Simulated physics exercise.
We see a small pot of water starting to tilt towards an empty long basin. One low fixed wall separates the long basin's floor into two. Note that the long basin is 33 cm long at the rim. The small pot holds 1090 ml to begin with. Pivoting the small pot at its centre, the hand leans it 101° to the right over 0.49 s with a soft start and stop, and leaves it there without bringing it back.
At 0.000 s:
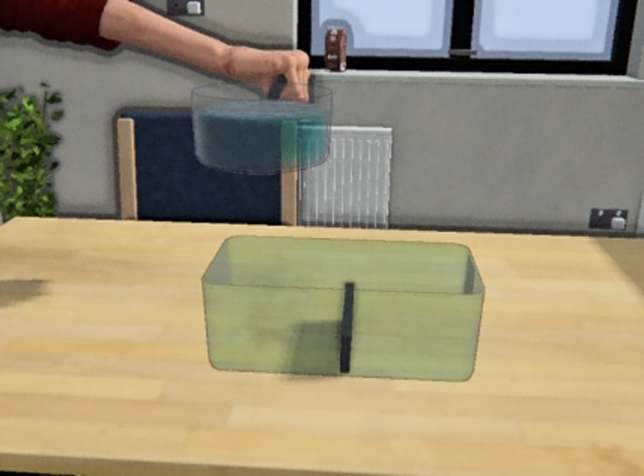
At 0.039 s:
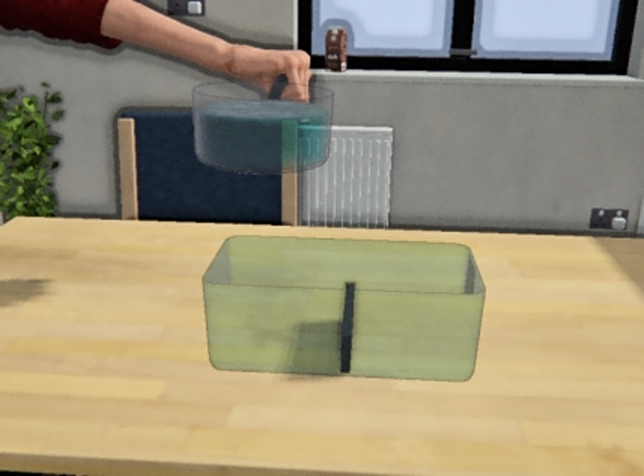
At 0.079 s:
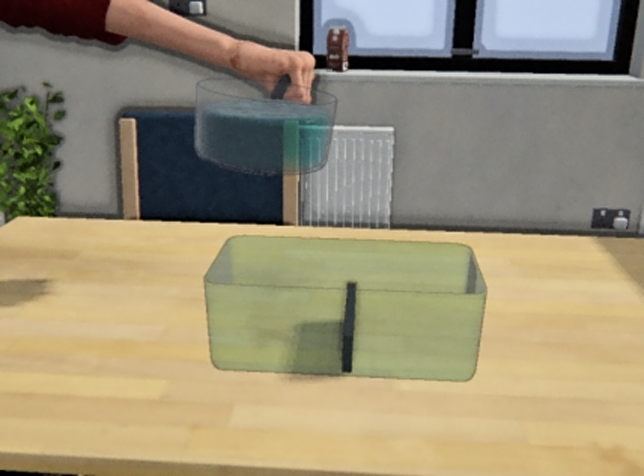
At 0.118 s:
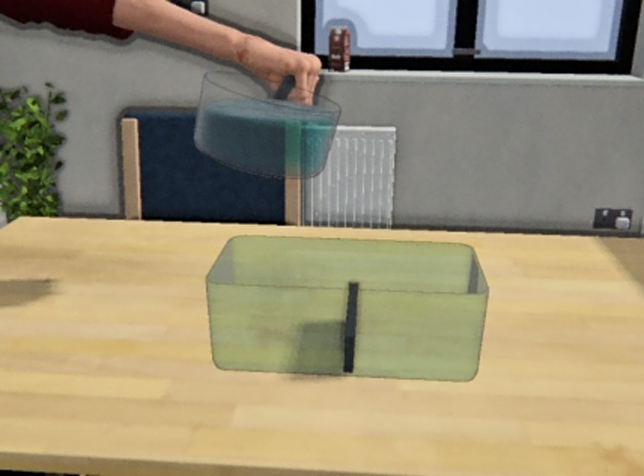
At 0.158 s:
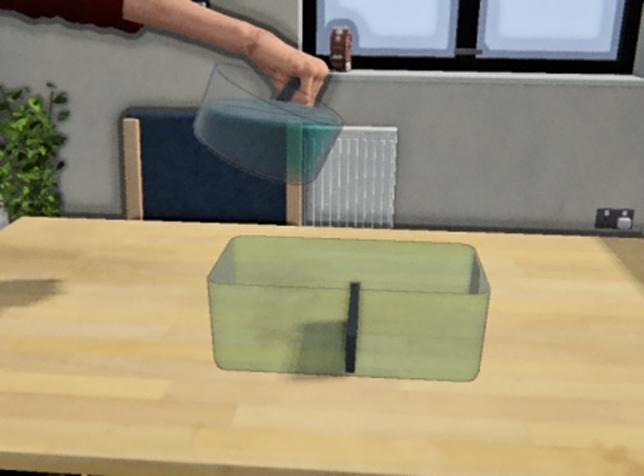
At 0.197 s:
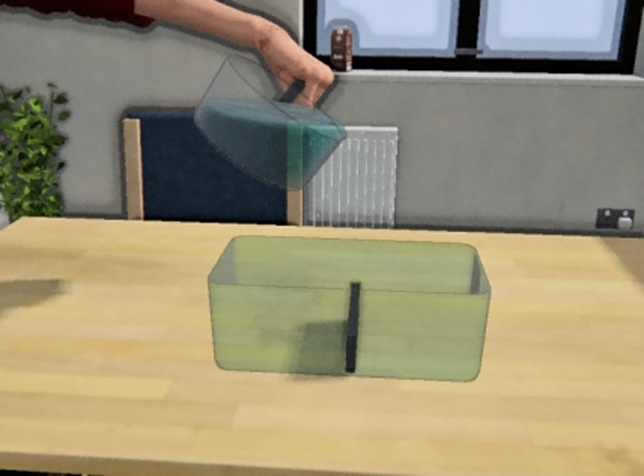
Over a wooden table, a hand held a clear pot of bluish water above an empty, see-through green basin, then tilted it gradually to the right until it leaned steeply.
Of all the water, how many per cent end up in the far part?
Roughly 59 per cent.
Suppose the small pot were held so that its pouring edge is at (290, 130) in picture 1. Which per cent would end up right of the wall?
In that case roughly 10 per cent.
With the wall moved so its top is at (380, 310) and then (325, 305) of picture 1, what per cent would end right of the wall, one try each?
In turn about 25 and 85 per cent.
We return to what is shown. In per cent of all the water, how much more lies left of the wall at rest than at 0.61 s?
About 24 percent.
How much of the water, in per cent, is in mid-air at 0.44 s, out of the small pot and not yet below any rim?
Close to 54 in a hundred.
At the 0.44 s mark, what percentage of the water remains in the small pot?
Roughly 28 percent.
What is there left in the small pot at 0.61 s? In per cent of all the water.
Around 7 in a hundred is still there.
After 0.44 s the tilt is 98° and 27 per cent is still to pour, 0 is left of the wall and 19 right of it.
After 0.61 s the tilt is 101° and 7 per cent is still to pour, 13 is left of the wall and 68 right of it.
After 0.79 s the tilt is 101° and 2 per cent is still to pour, 24 is left of the wall and 56 right of it.
After 0.99 s the tilt is 101° and 0 per cent is still to pour, 34 is left of the wall and 62 right of it.
In the end 37 per cent lies left of the wall, 59 right of it and 4 outside.
